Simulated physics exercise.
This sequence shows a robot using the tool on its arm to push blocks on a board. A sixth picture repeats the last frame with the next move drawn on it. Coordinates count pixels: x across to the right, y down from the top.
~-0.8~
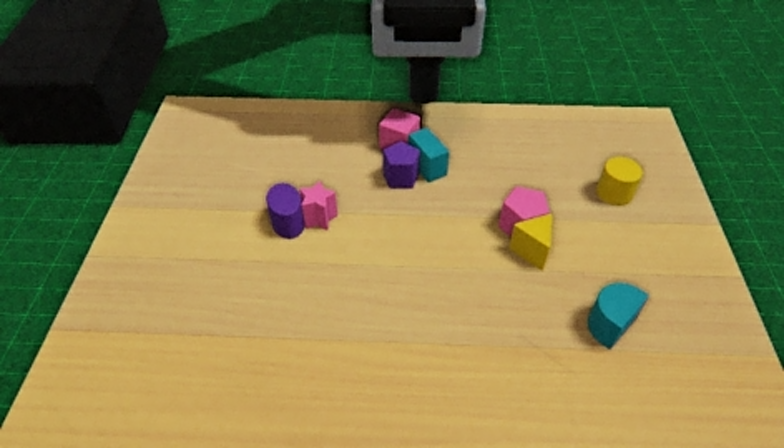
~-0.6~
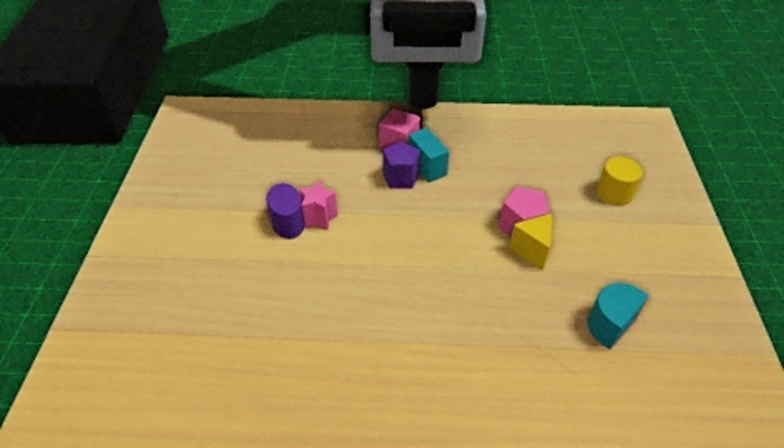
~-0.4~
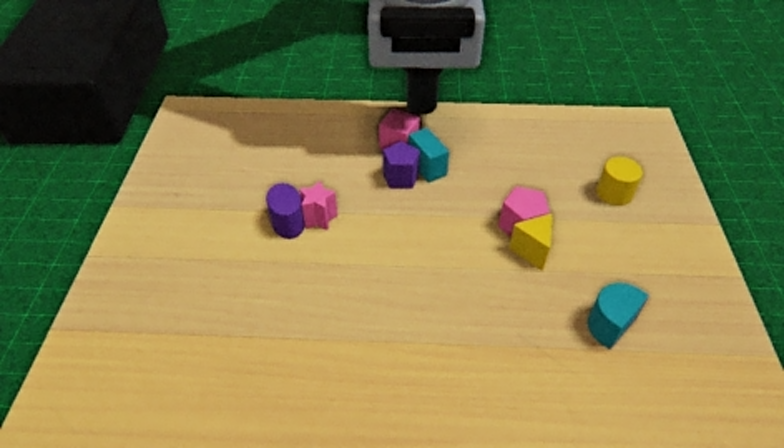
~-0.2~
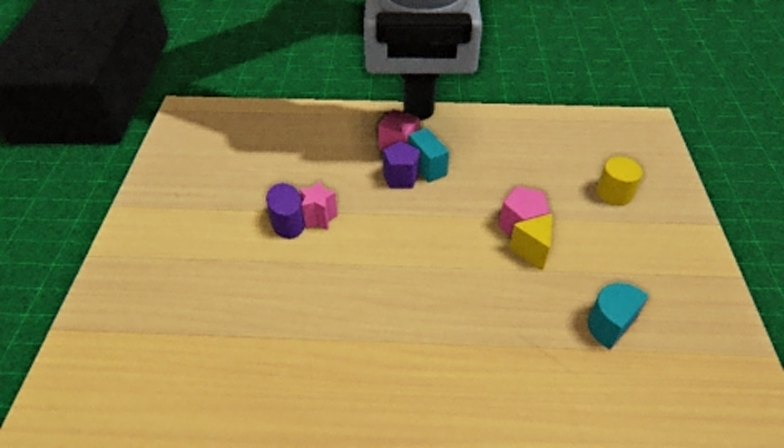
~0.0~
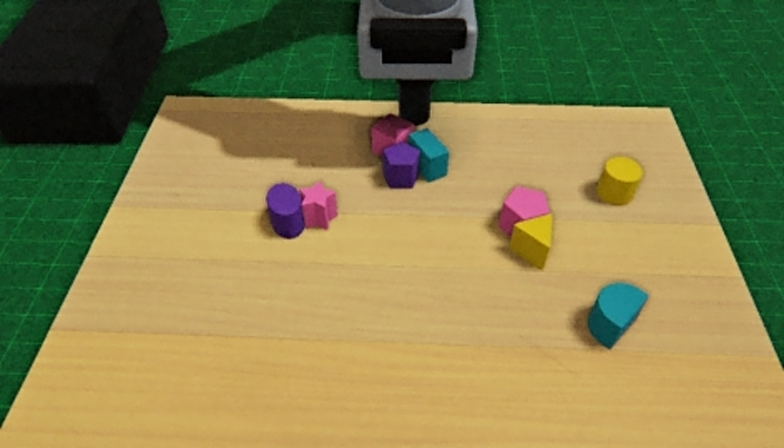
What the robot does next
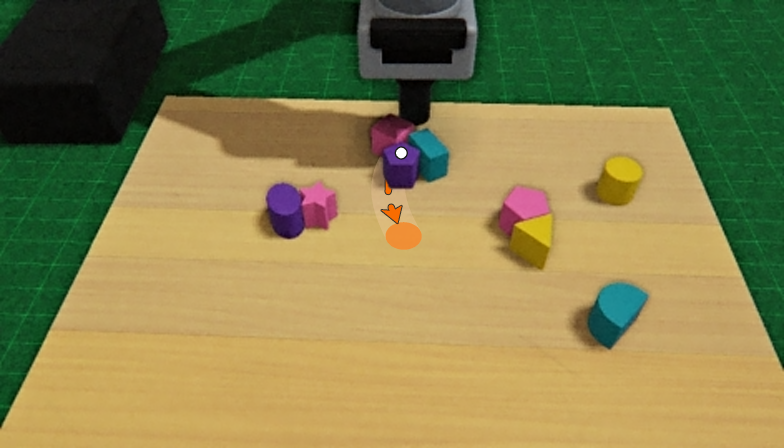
On a light wooden board over a green surface, coloured blocks sit in small groups while a robot arm's dark tool hovers at the far edge. The tool inches toward the blocks and slightly left, then nudges the pink block at the back a little left, while the other blocks stay still.
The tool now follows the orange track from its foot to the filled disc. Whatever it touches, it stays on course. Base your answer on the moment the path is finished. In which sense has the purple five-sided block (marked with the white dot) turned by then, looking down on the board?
It twists anticlockwise.
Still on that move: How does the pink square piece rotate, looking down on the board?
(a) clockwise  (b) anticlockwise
a (clockwise)
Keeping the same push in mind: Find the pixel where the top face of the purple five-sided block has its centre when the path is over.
So, by the moment the path ends, you'll find the top centre of the purple five-sided block at (435, 227).
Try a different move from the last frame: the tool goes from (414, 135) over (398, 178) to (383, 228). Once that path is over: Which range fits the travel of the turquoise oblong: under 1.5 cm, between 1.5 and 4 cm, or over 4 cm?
The shift is from 1.5 to 4 cm.
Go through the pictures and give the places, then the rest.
The first frame shows tip of the tool at (423, 95), middles of tops, pink star-shaped block at (316, 194), pink square piece at (400, 120), purple five-sided block at (401, 153), turquoise oblong at (429, 142).
The second frame shows tool at (423, 100), nothing pushed.
The third frame shows tool at (422, 106), nothing pushed.
The fourth frame shows tool at (419, 111), nothing pushed.
The fifth frame shows tool at (414, 117), pink star-shaped block at (316, 194), pink square piece at (393, 125), purple five-sided block at (401, 153), turquoise oblong at (429, 142).
The line goes from (414, 135) via (393, 163) and (389, 198), ending at (404, 236); the dot is on the purple five-sided block.
What follows on the original path. One third of the way, tool at (393, 146); pink square piece at (362, 148), turned 40° clockwise; purple five-sided block at (400, 163); turquoise oblong at (430, 148), turned 35° anticlockwise.
Two thirds of the way, tool at (389, 180); pink square piece at (354, 153), turned 60° clockwise; purple five-sided block at (407, 198), turned 35° anticlockwise; turquoise oblong at (430, 150), turned 45° anticlockwise.
At the end, tool at (404, 218); pink star-shaped block unmoved; pink square piece at (354, 153), turned 60° clockwise; purple five-sided block at (435, 227), turned 90° anticlockwise; turquoise oblong at (430, 150), turned 45° anticlockwise.
